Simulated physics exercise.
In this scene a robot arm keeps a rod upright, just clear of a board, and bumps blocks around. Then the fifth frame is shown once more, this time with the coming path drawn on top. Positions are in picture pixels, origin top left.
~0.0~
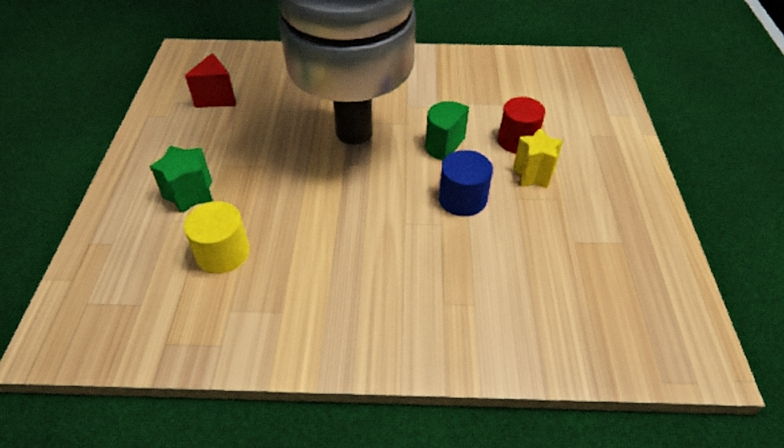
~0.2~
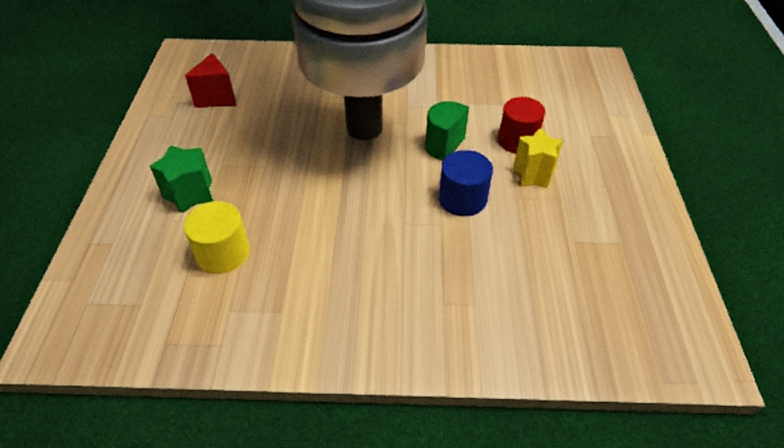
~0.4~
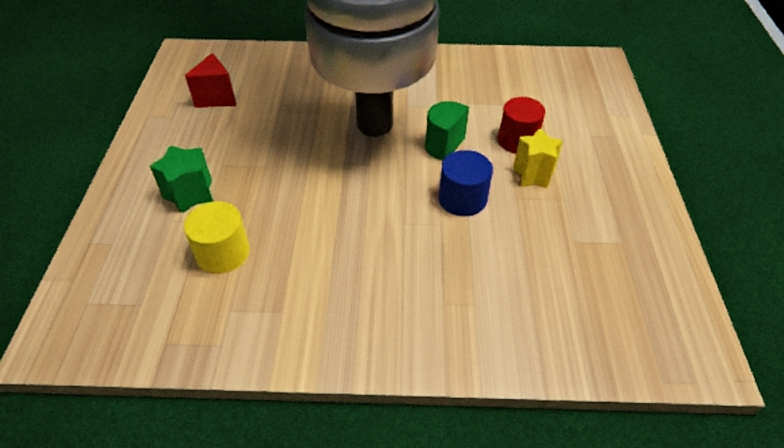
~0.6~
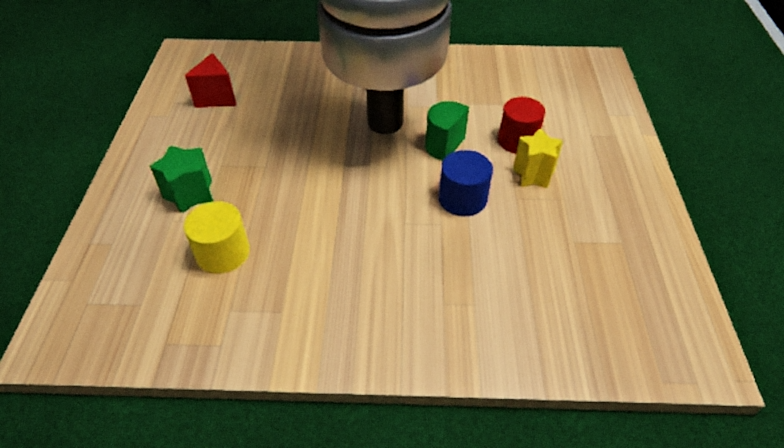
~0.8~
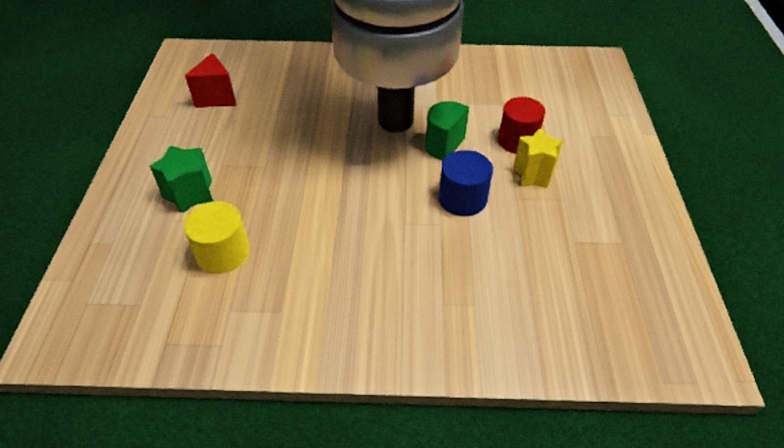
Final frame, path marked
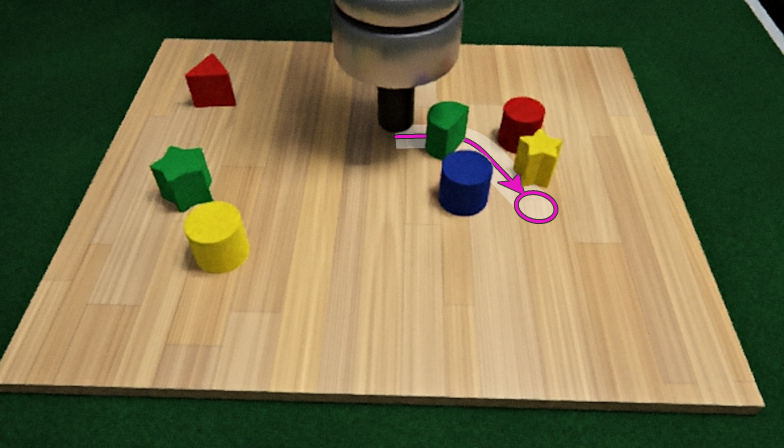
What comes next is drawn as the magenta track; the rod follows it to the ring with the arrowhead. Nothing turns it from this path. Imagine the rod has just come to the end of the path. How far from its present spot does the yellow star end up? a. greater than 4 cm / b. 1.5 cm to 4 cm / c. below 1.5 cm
Option a.
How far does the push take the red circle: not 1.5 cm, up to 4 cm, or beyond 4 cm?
It falls in the under 1.5 cm band.
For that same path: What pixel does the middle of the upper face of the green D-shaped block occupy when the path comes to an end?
Around pixel (587, 180).
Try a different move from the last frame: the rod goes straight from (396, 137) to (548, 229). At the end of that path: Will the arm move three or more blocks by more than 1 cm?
No, that is not what happens.
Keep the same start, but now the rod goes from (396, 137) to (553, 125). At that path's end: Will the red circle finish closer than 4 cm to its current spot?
I'd say no.
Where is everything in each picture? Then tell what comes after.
In the first frame, lower end of the rod (355, 134), tops of blocks, green D-shaped block (447, 113), red circle (525, 109), yellow star (542, 143).
In the second frame, rod (365, 130), blocks as before.
In the third frame, rod (375, 127), blocks as before.
In the fourth frame, rod (385, 124), blocks as before.
In the fifth frame, rod (396, 123), green D-shaped block (447, 113), red circle (525, 109), yellow star (542, 143).
The drawn path runs from (396, 137) by way of (455, 137) and (498, 167) to (536, 207).
The first path, step by step. One third of the way, rod (457, 123); green D-shaped block (490, 122), turned 40° clockwise.
Two thirds of the way, rod (501, 153); green D-shaped block (540, 150), turned 25° clockwise; yellow star (579, 161), turned 15° anticlockwise.
At the end, rod (540, 193); green D-shaped block (587, 180), turned 25° anticlockwise; red circle not moved; yellow star (620, 170), turned 60° anticlockwise.
